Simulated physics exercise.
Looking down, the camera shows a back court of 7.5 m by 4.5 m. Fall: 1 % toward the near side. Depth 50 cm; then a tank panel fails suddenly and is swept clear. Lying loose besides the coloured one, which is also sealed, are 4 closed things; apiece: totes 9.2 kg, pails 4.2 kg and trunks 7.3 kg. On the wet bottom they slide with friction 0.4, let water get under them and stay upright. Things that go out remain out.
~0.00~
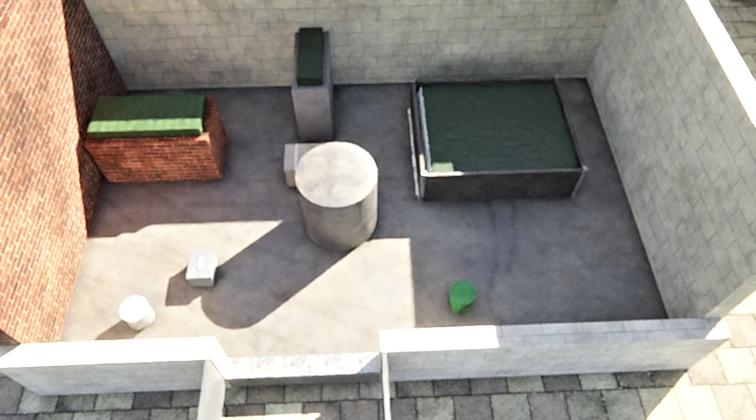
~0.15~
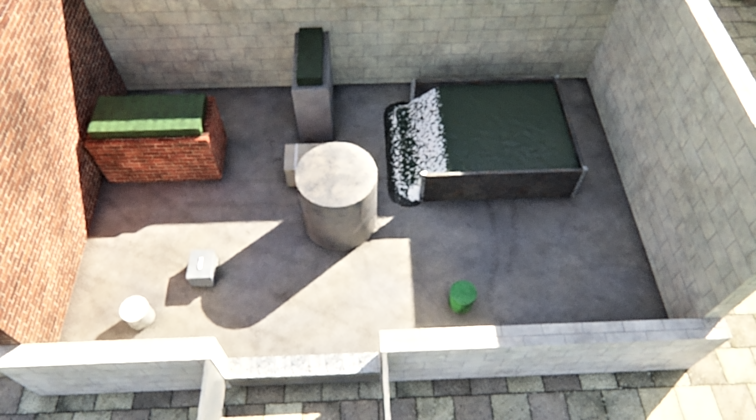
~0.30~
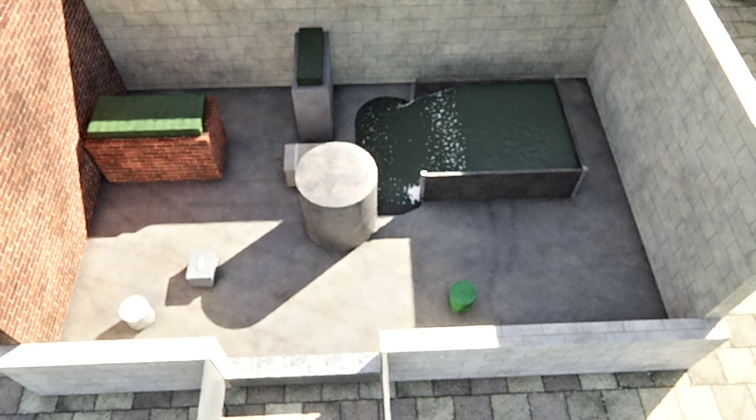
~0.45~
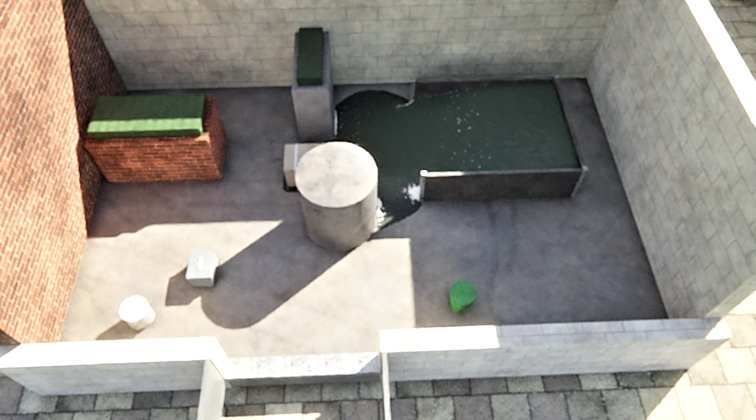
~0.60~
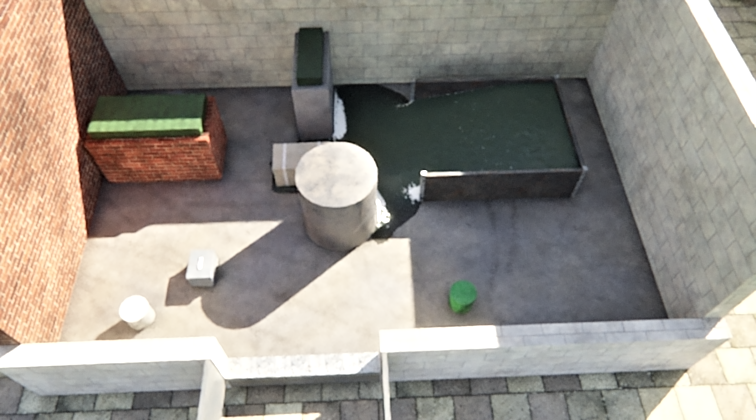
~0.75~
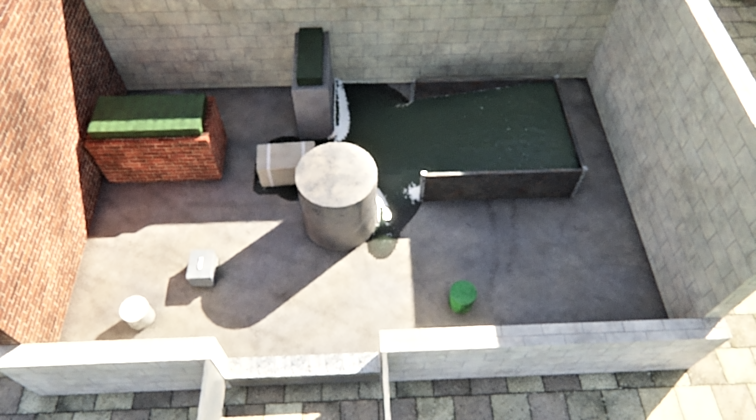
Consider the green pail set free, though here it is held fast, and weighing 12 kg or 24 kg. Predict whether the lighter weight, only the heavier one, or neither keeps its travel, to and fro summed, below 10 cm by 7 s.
In all likelihood, going light is acceptable.
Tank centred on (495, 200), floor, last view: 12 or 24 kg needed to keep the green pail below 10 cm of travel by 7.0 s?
Well, in that case the lighter one is plenty.
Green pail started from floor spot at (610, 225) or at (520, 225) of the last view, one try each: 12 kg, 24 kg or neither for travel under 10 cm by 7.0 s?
Order kept: Heavy pick needed, light pick works.
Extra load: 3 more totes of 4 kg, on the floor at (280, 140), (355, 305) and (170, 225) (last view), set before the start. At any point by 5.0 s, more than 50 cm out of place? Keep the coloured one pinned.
Order as listed: Outside the limit, inside the limit, outside the limit.
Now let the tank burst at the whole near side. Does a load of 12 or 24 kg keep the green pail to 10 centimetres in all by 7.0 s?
Answer: Neither of them.
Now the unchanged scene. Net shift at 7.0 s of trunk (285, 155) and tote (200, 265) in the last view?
The first has moved 250 cm and the second 60 cm from the start.
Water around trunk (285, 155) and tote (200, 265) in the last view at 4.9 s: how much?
Some 14 cm at the first, some 6 cm at the second.
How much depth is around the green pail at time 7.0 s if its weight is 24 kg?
Close to 5 cm deep.
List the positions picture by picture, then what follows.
The green pail at (464, 292) rests on the ground; 3.5 m2 under water; 0 of 5 have shifted, in the first picture.
The green pail at (464, 292), on the bottom; 4.3 m2 under water; 0 of 5 have shifted, in the second picture.
The green pail at (464, 292), on the bottom; 5.3 m2 under water; 0 of 5 have shifted, in the third picture.
The green pail at (464, 292) rests on the ground; 6.1 m2 under water; 0 of 5 have shifted, in the fourth picture.
The green pail at (464, 292) rests on the ground; water covers 6.8 m2; 1 of 5 have shifted, in the fifth picture.
The green pail at (464, 292), on the bottom; water covers 7.4 m2; 1 of 5 have shifted, in the sixth picture.
After 1.4 s the green pail would be 0 cm from its start with 12 kg and 0 cm from its start with 24 kg; 0 cm of water round it then.
After 3.1 s the green pail would be 0 cm from its start with 12 kg and 0 cm from its start with 24 kg; 3 cm of water round it then.
After 4.9 s the green pail would be 0 cm from its start with 12 kg and 0 cm from its start with 24 kg; 3 cm of water round it then.
After 7.0 s the green pail would be 0 cm from its start with 12 kg and 0 cm from its start with 24 kg; 5 cm of water round it then.
